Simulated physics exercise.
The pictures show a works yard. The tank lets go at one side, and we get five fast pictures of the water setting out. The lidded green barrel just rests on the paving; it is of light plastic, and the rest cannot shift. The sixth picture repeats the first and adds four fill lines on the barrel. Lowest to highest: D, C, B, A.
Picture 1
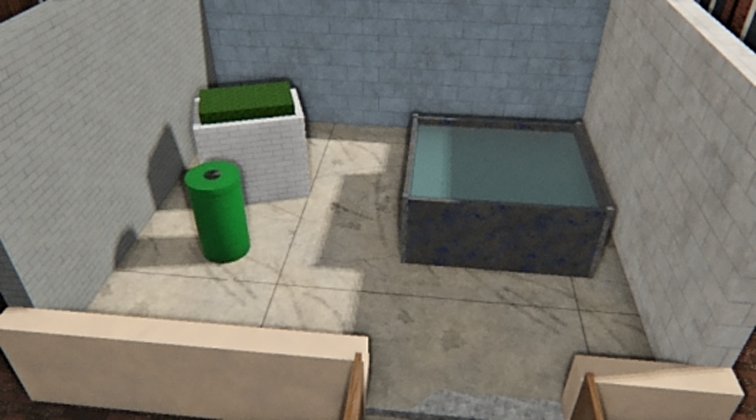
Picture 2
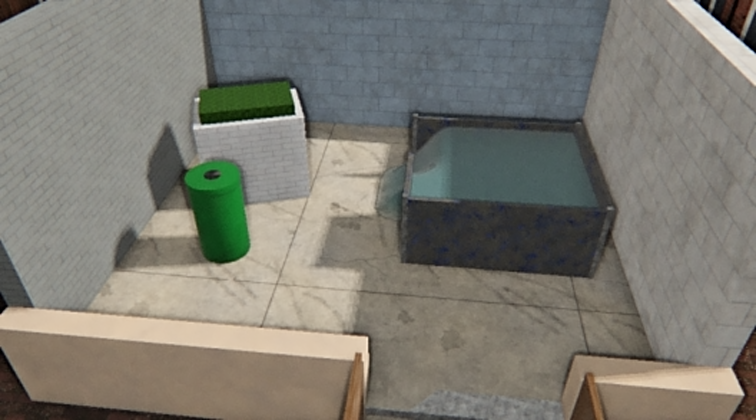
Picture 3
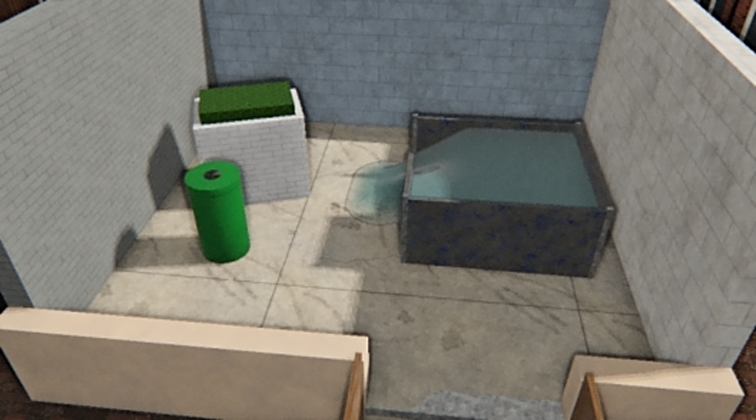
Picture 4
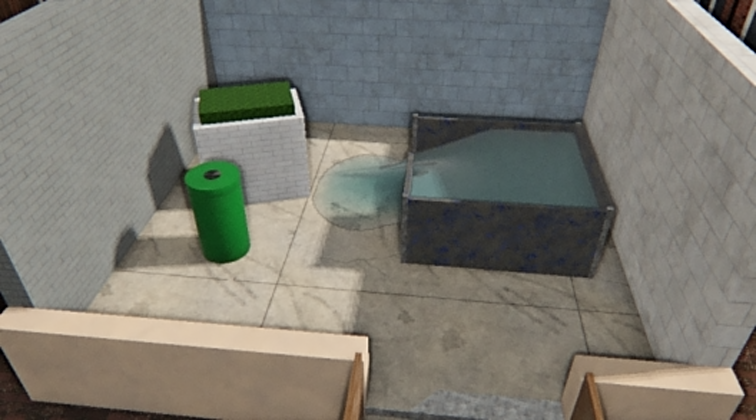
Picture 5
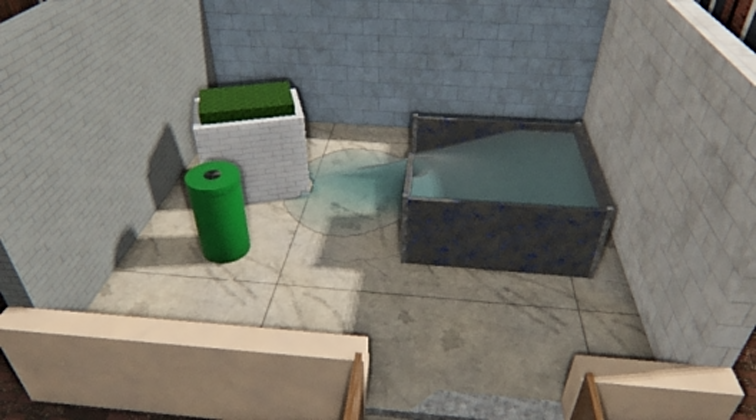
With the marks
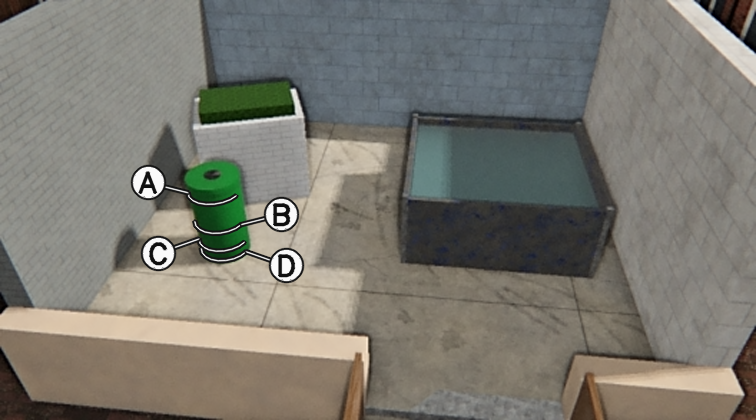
Dark-sided tank of water in a walled yard emptying through its left side, water spreading across paving toward a green barrel.
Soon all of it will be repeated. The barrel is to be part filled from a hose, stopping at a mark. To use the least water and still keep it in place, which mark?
That is line B.
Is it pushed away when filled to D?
Yes, that goes wrong.
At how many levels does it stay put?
Two.
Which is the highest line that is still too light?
C.
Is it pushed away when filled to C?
Yes.
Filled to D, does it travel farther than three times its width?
Yes.
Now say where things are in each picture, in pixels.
Lid of the green barrel at (212, 175); tank full, its middle at (499, 164); open gate at (469, 350).
Water covers 2 % of the ground and is seen nearest the barrel at (387, 207).
Water covers 4 % of the ground and is seen nearest the barrel at (359, 210).
Water covers 8 % of the ground and is seen nearest the barrel at (335, 219).
Lid of the green barrel at (212, 175); water covers 11 % of the ground and is seen nearest the barrel at (306, 221).
On the marked copy, A at (205, 204); B at (212, 233); C at (216, 251); D at (218, 260); from the bottom up D, C, B, A.
With A, it does not move.
With B, it does not move.
With C, it is pushed about its own width away.
With D, it is pushed about 5 times its own width away.
